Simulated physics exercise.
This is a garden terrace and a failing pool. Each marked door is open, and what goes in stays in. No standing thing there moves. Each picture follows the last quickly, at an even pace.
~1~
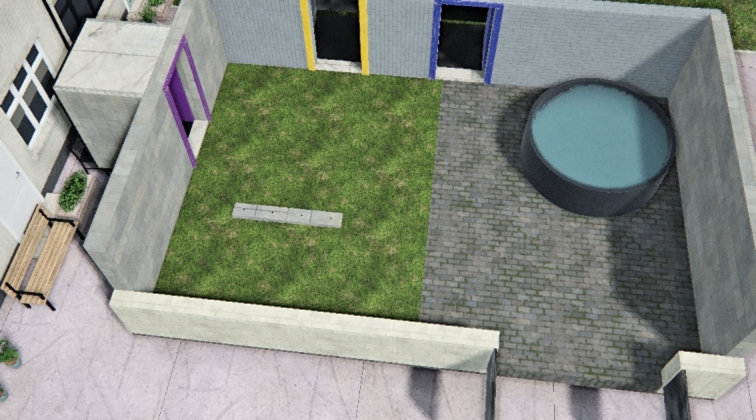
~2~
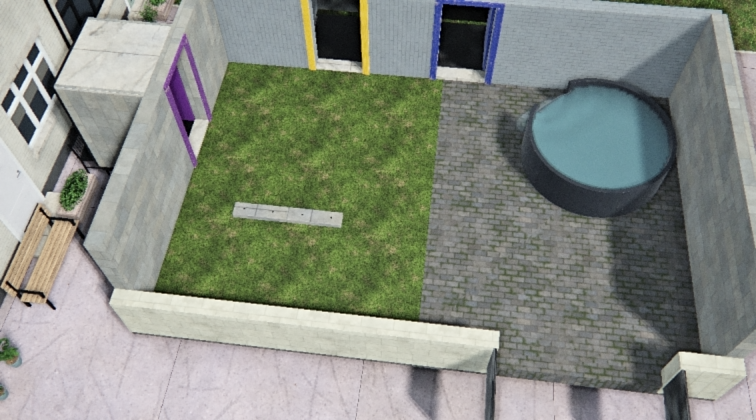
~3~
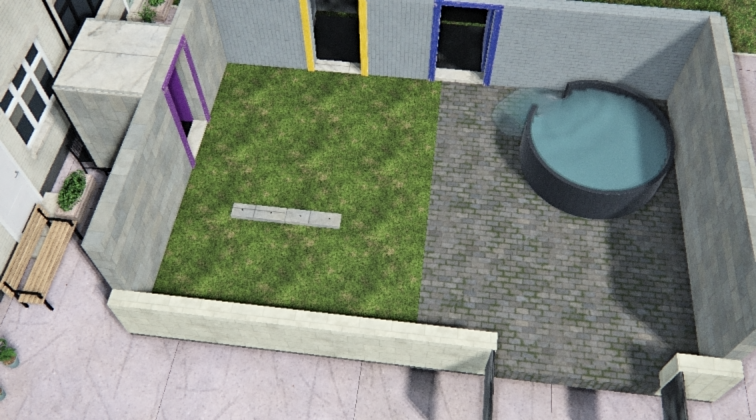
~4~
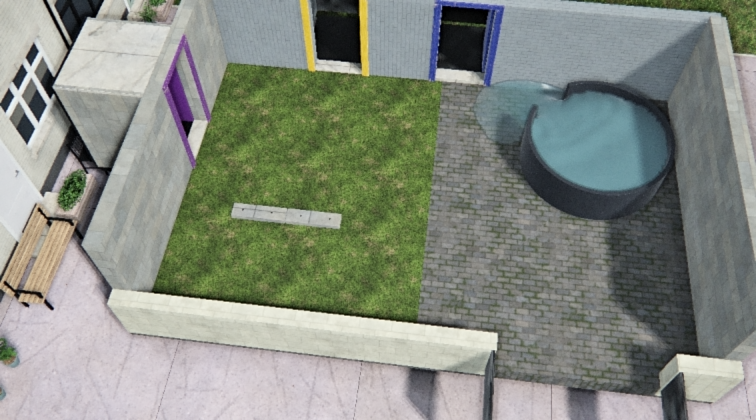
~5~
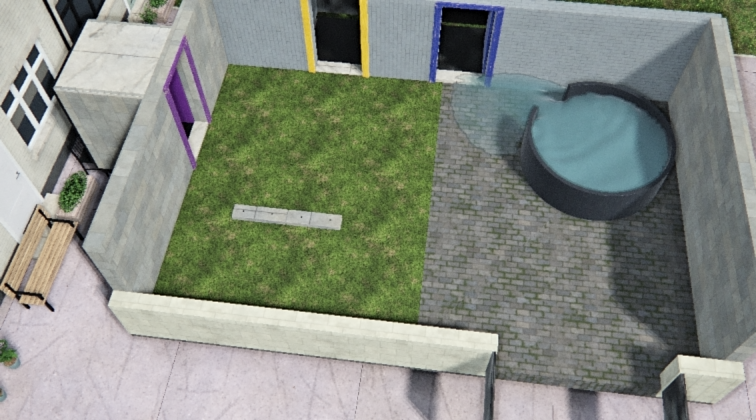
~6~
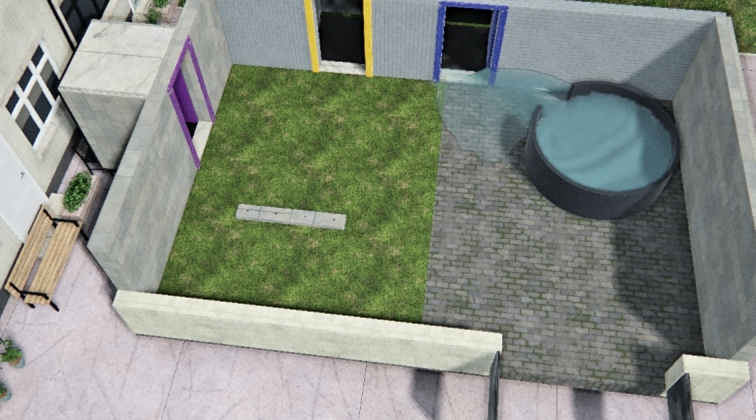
A round pool in a walled garden breaks at its far side and water spreads left across the paving.
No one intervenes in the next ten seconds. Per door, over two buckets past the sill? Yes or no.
Blue door yes, purple door yes, yellow door yes.
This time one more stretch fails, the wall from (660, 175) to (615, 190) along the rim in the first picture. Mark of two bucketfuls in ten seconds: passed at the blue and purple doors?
Well, the blue door comes up short, but the purple door comes up short.
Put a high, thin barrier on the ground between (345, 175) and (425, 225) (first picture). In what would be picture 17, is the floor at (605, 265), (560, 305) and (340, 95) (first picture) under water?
Reading them off in sequence: Spared, spared, swamped.
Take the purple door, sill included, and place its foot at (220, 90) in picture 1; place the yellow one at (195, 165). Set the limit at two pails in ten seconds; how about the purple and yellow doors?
Purple door: Over the limit; yellow door: Over the limit.
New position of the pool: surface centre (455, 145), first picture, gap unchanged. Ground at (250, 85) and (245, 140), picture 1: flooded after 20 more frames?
Taking both places in turn, they end up inundated and inundated.
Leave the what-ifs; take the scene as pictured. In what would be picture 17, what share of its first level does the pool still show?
My reading is 62 %.
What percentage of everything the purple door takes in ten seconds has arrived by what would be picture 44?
Close to 35 %.
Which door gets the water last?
From what the pictures show, it's the one in purple.
A moment on, water covers 15 % of the floor; the blue door under two buckets in, the purple door not reached, the yellow door not reached.
Next, water covers 20 % of the floor; the blue door over two buckets in, the purple door not reached, the yellow door under two buckets in.
Then, water covers 40 % of the floor; the blue door over two buckets in, the purple door not reached, the yellow door under two buckets in.
Later, water covers 60 % of the floor; the blue door far over two buckets in, the purple door over two buckets in, the yellow door over two buckets in.
In the end, water covers 85 % of the floor; the blue door far over two buckets in, the purple door over two buckets in, the yellow door over two buckets in.
